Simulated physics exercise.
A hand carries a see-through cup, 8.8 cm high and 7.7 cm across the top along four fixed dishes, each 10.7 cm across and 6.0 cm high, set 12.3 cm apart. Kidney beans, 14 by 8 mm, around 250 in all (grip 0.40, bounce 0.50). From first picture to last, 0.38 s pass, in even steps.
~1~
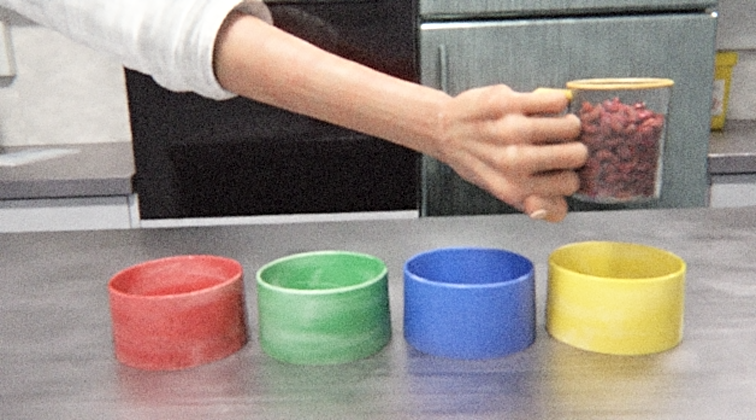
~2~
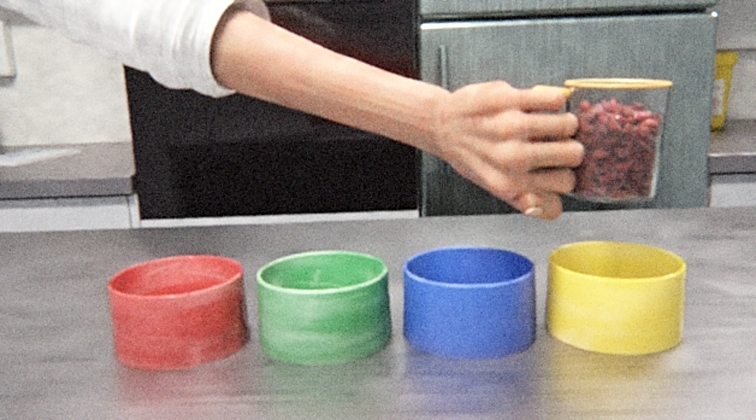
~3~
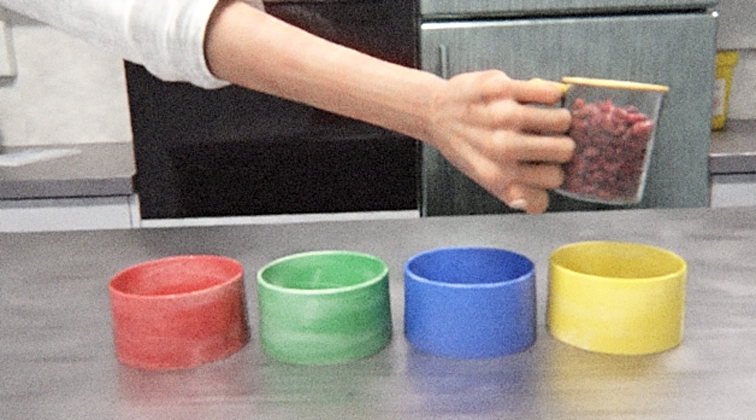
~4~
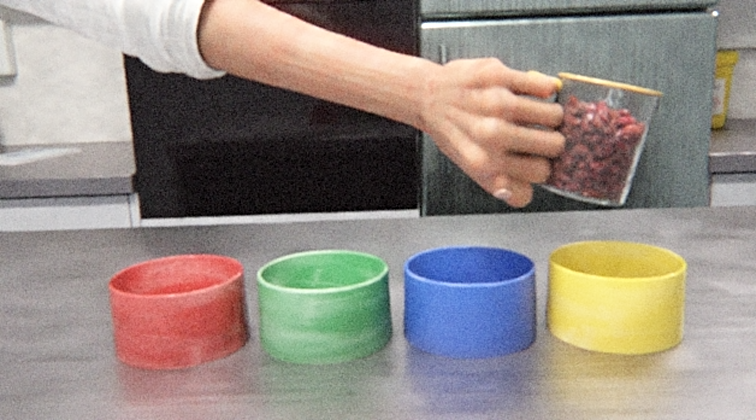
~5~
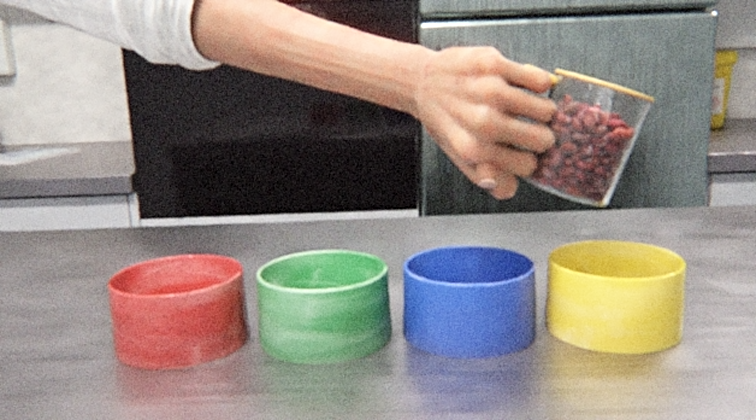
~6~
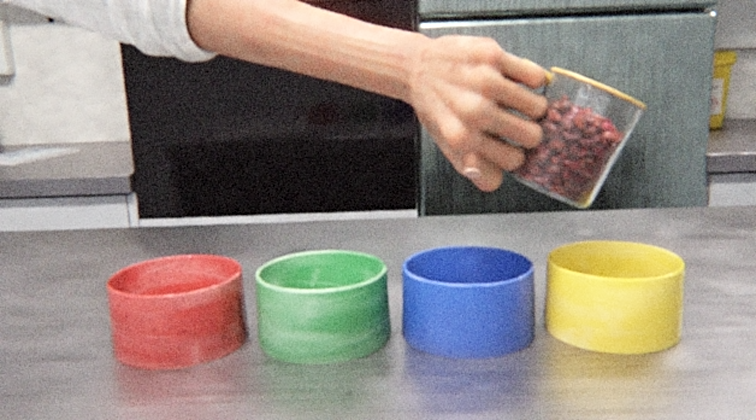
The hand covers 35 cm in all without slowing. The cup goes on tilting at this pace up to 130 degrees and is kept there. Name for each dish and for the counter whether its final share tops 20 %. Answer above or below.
Red below, blue above, green below, yellow below, counter below.
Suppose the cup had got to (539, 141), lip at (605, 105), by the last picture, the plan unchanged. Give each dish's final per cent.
Red 10; blue 0; green 50; yellow 0.
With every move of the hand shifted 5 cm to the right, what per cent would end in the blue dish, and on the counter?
In that case blue 50; counter 30.
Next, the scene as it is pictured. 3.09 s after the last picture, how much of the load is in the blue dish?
Near 100 per cent so far.
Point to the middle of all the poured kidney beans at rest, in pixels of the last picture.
Around (467, 306).
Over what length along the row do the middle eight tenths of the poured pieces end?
Some 6 cm.
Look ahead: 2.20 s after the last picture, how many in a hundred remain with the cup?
Some 0 per cent of the load.
Then, 1.33 s after the last picture, tilt 129 degrees; cup holds 20 %, blue 80 %.
Then, 2.20 s after the last picture, tilt 130 degrees; cup holds 0 %, blue 100 %.
Then, 3.09 s after the last picture, tilt 130 degrees; cup holds 0 %, blue 100 %.
In the end, red 0 %, blue 100 %, green 0 %, yellow 0 %, counter 0 %.
